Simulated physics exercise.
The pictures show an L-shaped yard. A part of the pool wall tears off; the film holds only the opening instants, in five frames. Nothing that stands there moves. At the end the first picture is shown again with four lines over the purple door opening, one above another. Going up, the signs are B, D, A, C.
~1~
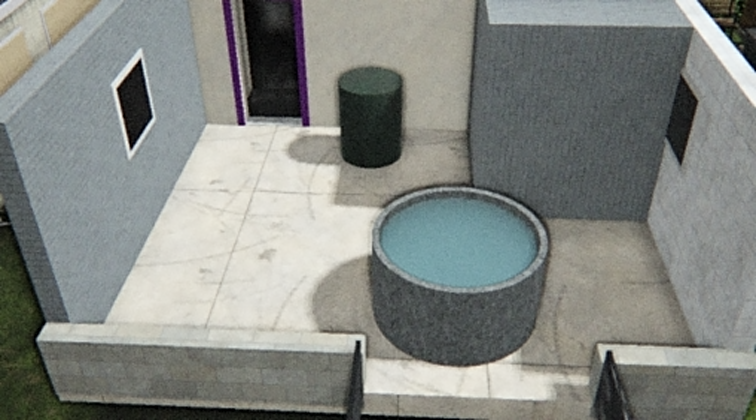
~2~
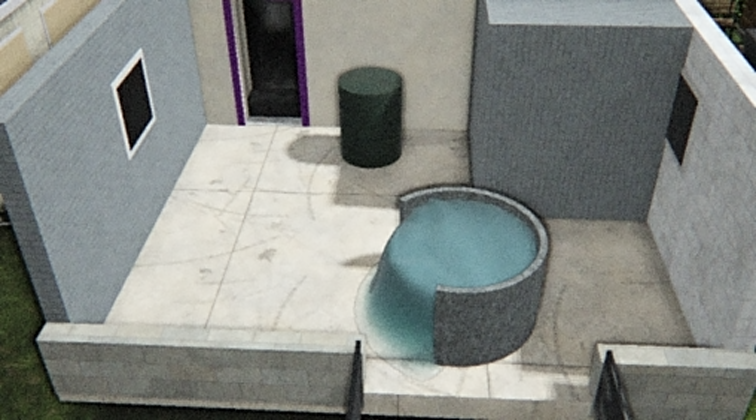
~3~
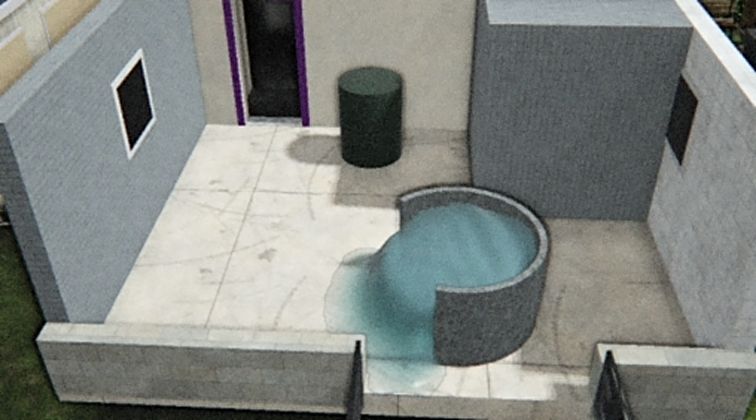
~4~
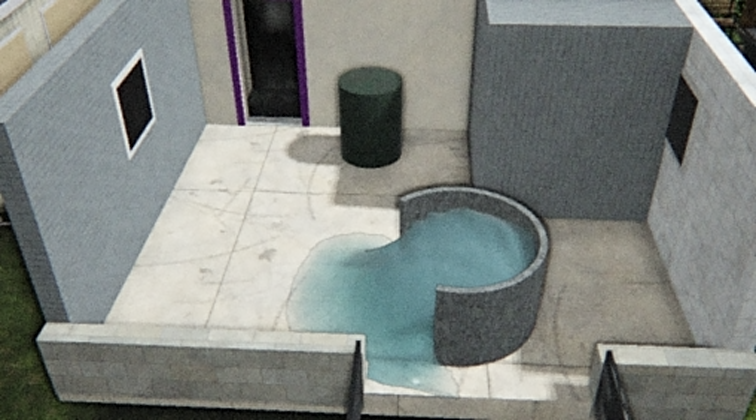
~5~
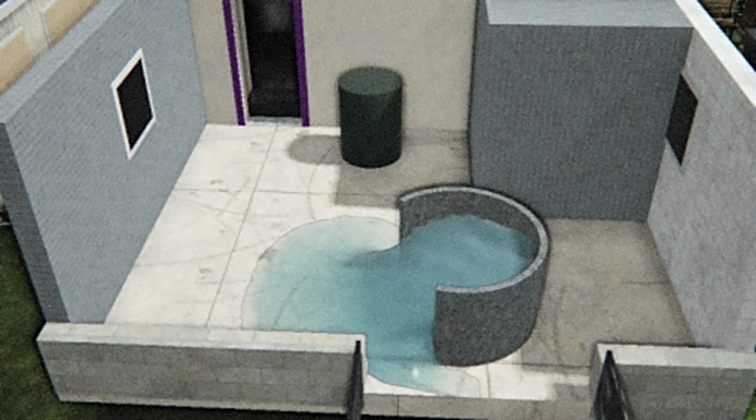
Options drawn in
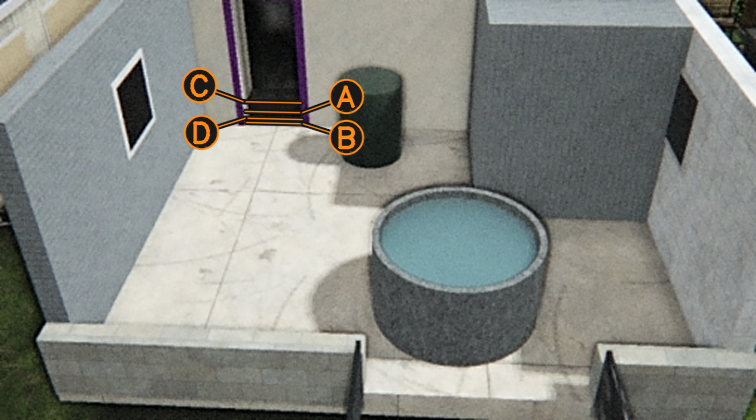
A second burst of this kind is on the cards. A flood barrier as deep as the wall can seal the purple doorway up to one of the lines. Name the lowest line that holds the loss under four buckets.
Go for A.
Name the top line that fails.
That would be D.
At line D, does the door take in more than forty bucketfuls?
No, less.
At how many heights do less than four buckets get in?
Two of the four.
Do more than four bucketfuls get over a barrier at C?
No, that is safe.
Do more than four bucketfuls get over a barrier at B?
Yes, that goes wrong.
On the marked copy, A at (273, 112); B at (274, 123); C at (272, 102); D at (274, 118); from the bottom up B, D, A, C.
Choosing A, a bucket or two gets in.
Choosing B, dozens of bucketfuls pour in.
Choosing C, nothing gets over.
Choosing D, about 12 bucketfuls get in.
